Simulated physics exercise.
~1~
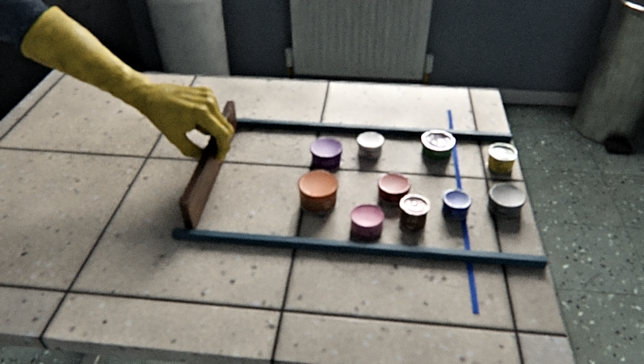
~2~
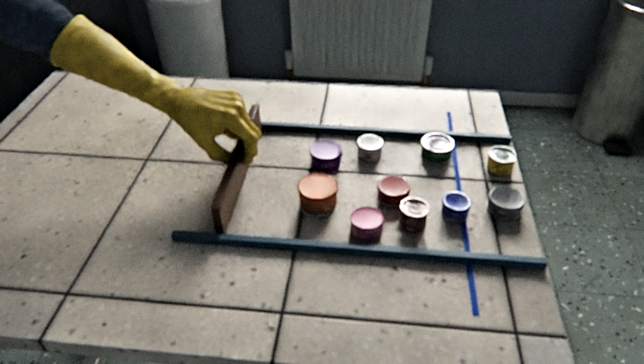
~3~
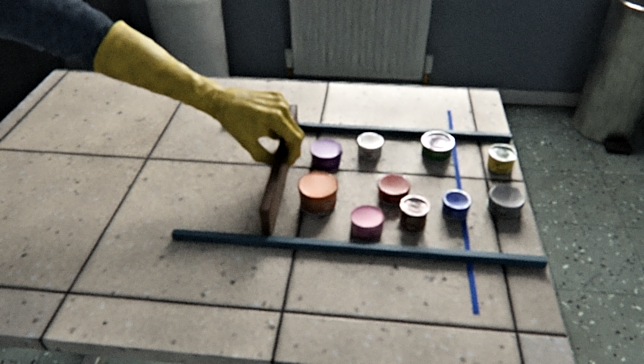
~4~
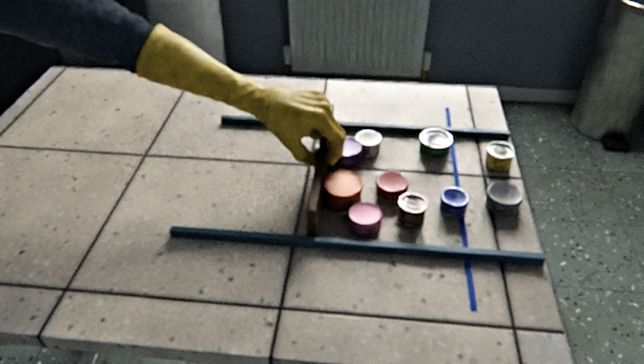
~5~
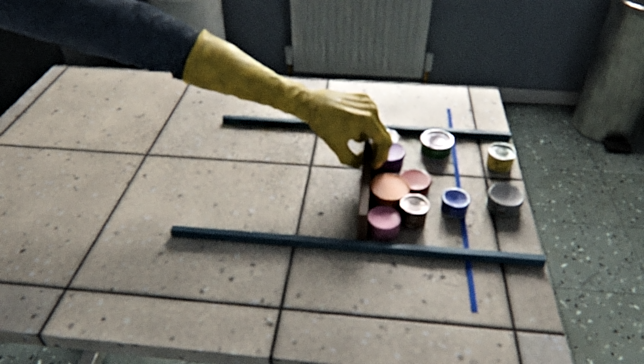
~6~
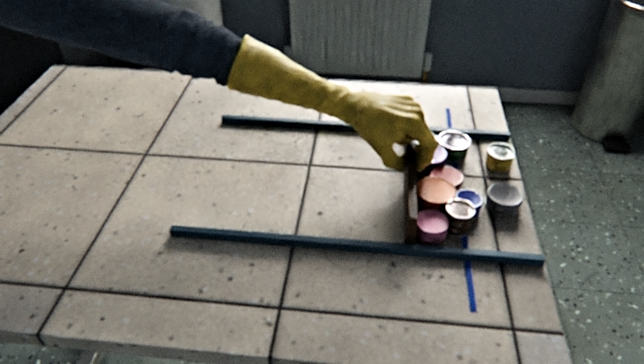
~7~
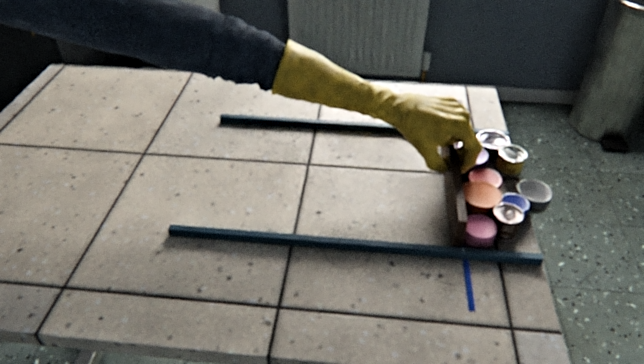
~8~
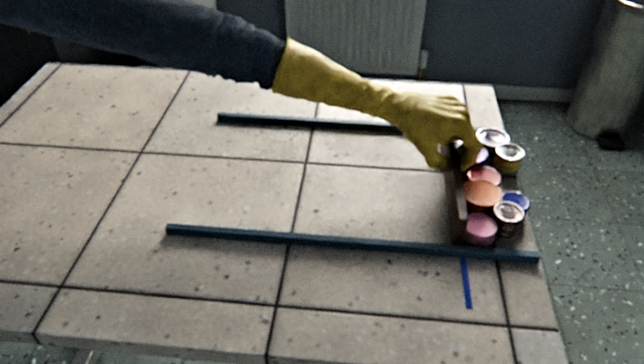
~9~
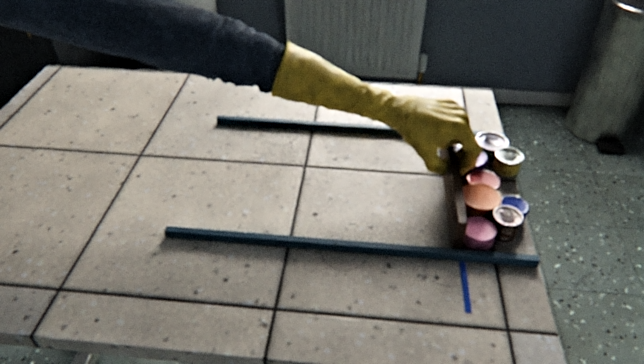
A yellow-gloved hand slid an upright wooden board rightward across a tiled table between two dark strips, bunching up the scattered colourful little tins until it stopped by the blue tape, with the grey tin gone over the edge and the others crowded there.
